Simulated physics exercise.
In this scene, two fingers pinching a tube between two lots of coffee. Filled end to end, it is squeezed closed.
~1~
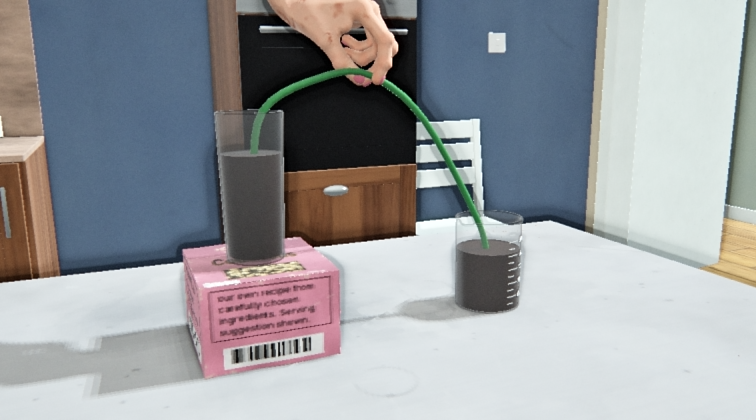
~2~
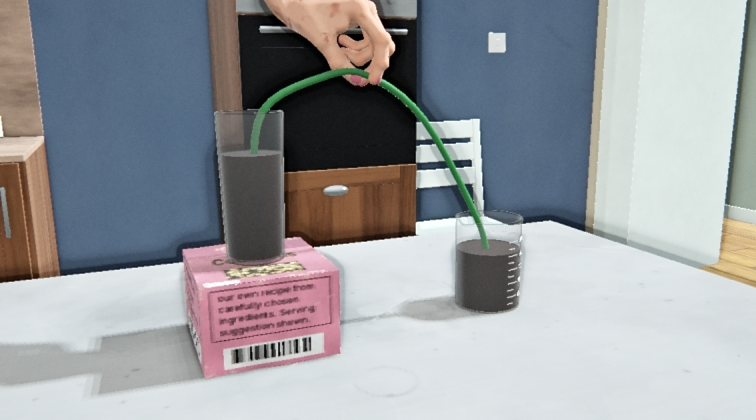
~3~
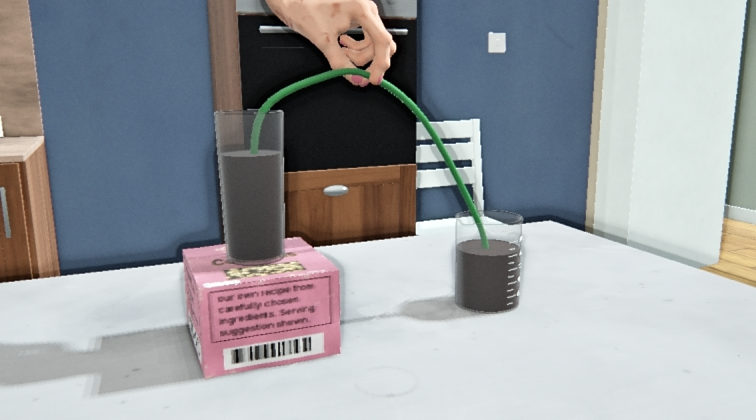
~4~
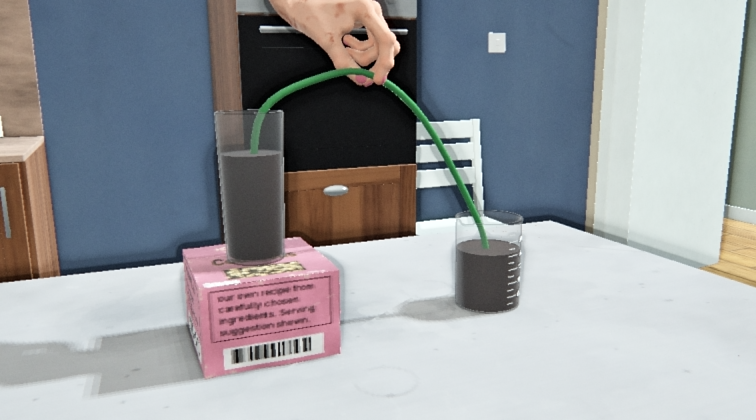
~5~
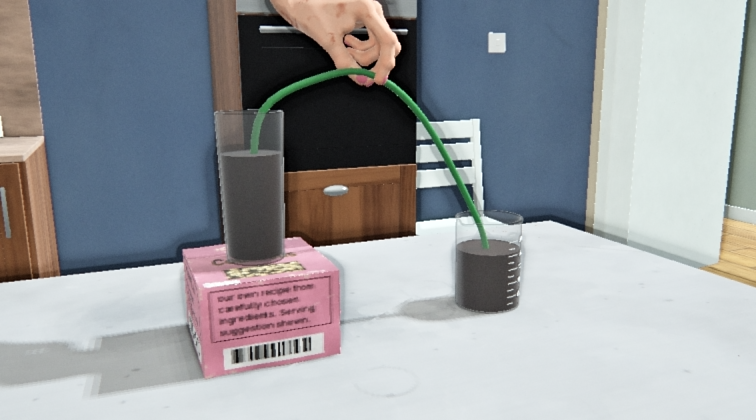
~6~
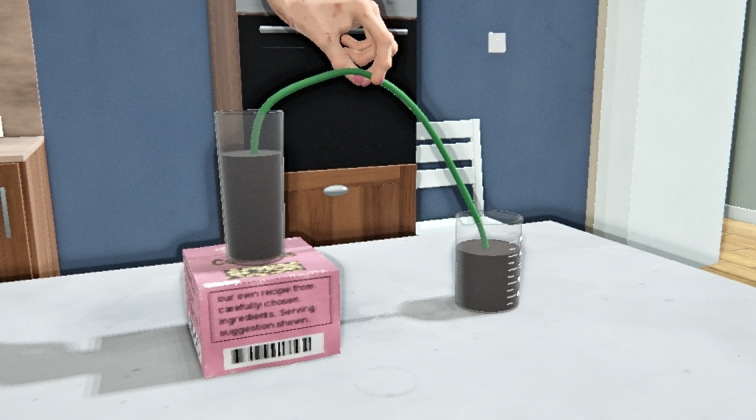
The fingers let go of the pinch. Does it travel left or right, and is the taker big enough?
Right; receiver spills.
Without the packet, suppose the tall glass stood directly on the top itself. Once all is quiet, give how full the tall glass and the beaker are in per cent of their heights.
Levels in order: Near 55 %, 75 %.
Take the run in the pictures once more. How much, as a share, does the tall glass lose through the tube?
Somewhere near 90 per cent by the end.
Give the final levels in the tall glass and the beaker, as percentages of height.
10 % and 100 %.
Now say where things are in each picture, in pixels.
In the first picture, the hose is pinched; tall glass (252, 184) about two thirds full, up on the packet; beaker (488, 259) about two thirds full, on the top itself.
The second picture shows nothing flows; tall glass about two thirds full, surface at (251, 154); beaker about two thirds full, surface at (488, 248).
The third picture shows fingers on the hose; tall glass (252, 184) about two thirds full; beaker (488, 259) about two thirds full.
The fourth picture shows still shut; tall glass about two thirds full, surface at (251, 154); beaker about two thirds full, surface at (488, 248).
In the fifth picture, the hose is pinched; tall glass (252, 184) about two thirds full, up on the packet; beaker (488, 259) about two thirds full, on the top itself.
The sixth picture shows nothing flows; tall glass about two thirds full, surface at (251, 154); beaker about two thirds full, surface at (488, 248).
Soon after, the tall glass is about half full; the beaker is about three quarters full.
Later, the tall glass is about a quarter full; the beaker is full to the brim; some has gone over the lower rim.
In the end, the tall glass is nearly empty; the beaker is full to the brim; some has gone over the lower rim; the two surfaces are level.
